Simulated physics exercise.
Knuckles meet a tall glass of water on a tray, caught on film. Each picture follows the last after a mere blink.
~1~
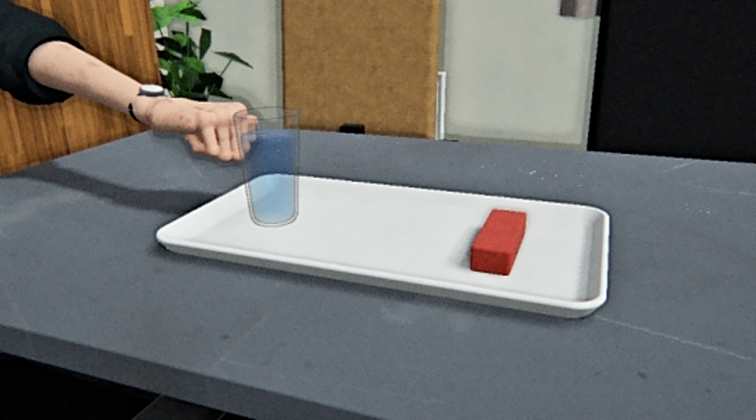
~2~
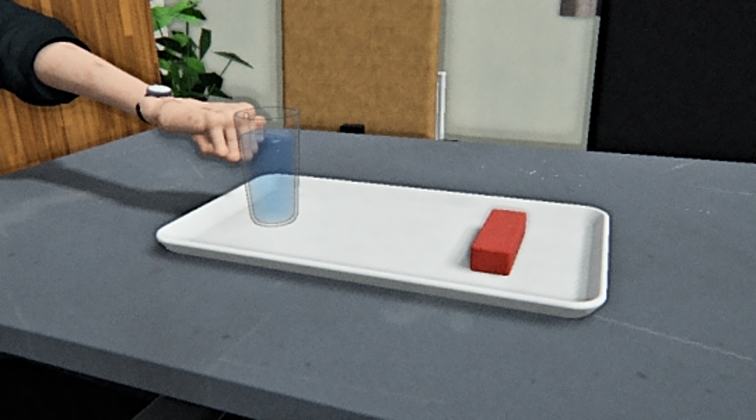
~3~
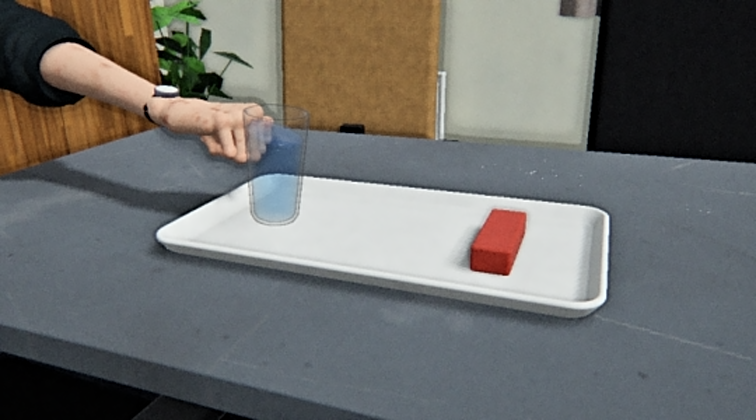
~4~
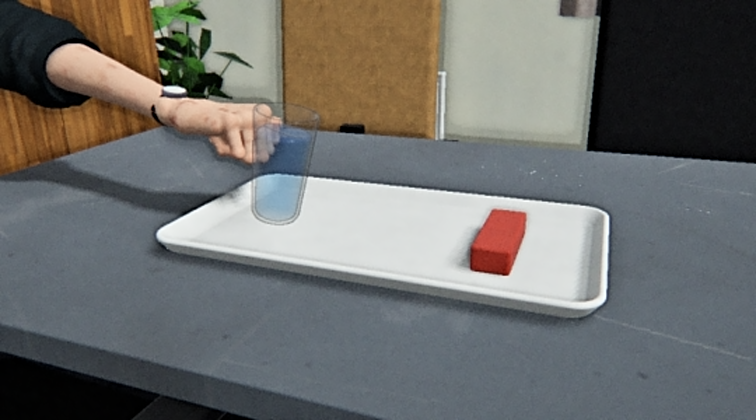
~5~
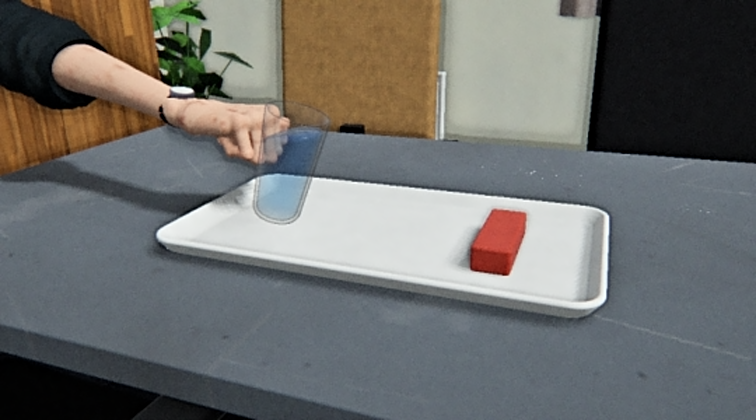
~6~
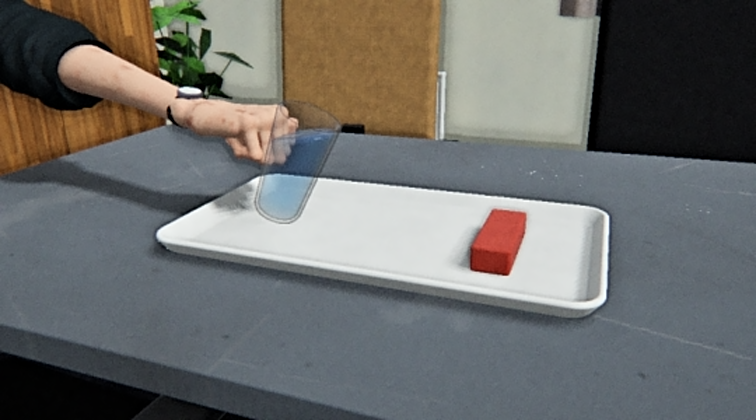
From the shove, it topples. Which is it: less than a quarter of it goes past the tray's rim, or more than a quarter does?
Tray holds over three quarters.
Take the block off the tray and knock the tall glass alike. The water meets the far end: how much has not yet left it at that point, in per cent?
55 in a hundred, roughly.
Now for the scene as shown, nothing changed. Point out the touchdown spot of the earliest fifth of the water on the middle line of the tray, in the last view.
I'd mark it somewhere close to pixel (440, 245).
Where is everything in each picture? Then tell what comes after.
It leans 0°; its right rim is at (294, 117); the water meets the walls at (247, 132) and (295, 135); the tray's far rim is at (605, 251); a block is fixed to the tray further along, in the first frame.
It leans 0°; its right rim is at (294, 117); the water meets the walls at (248, 131) and (295, 135), in the second frame.
It leans 6°; its right rim is at (304, 119); the water meets the walls at (254, 119) and (302, 141), in the third frame.
It leans 11°; its right rim is at (315, 122); the water meets the walls at (263, 125) and (312, 137), in the fourth frame.
It leans 18°; its right rim is at (326, 126); the water meets the walls at (271, 137) and (323, 131), in the fifth frame.
It leans 24°; its right rim is at (336, 132); the water meets the walls at (277, 142) and (334, 133), in the sixth frame.
A moment on, the tall glass lies on its side and 100 per cent is in the glass, 0 on the tray and 0 above or beyond its rim.
Next, the tall glass lies on its side and 63 per cent is in the glass, 29 on the tray and 8 above or beyond its rim.
Then the tall glass lies on its side and 40 per cent is in the glass, 37 on the tray and 24 above or beyond its rim.
Later the tall glass lies on its side and 21 per cent is in the glass, 71 on the tray and 8 above or beyond its rim.
At rest 92 per cent is held by tray and glass, 8 is off the tray.
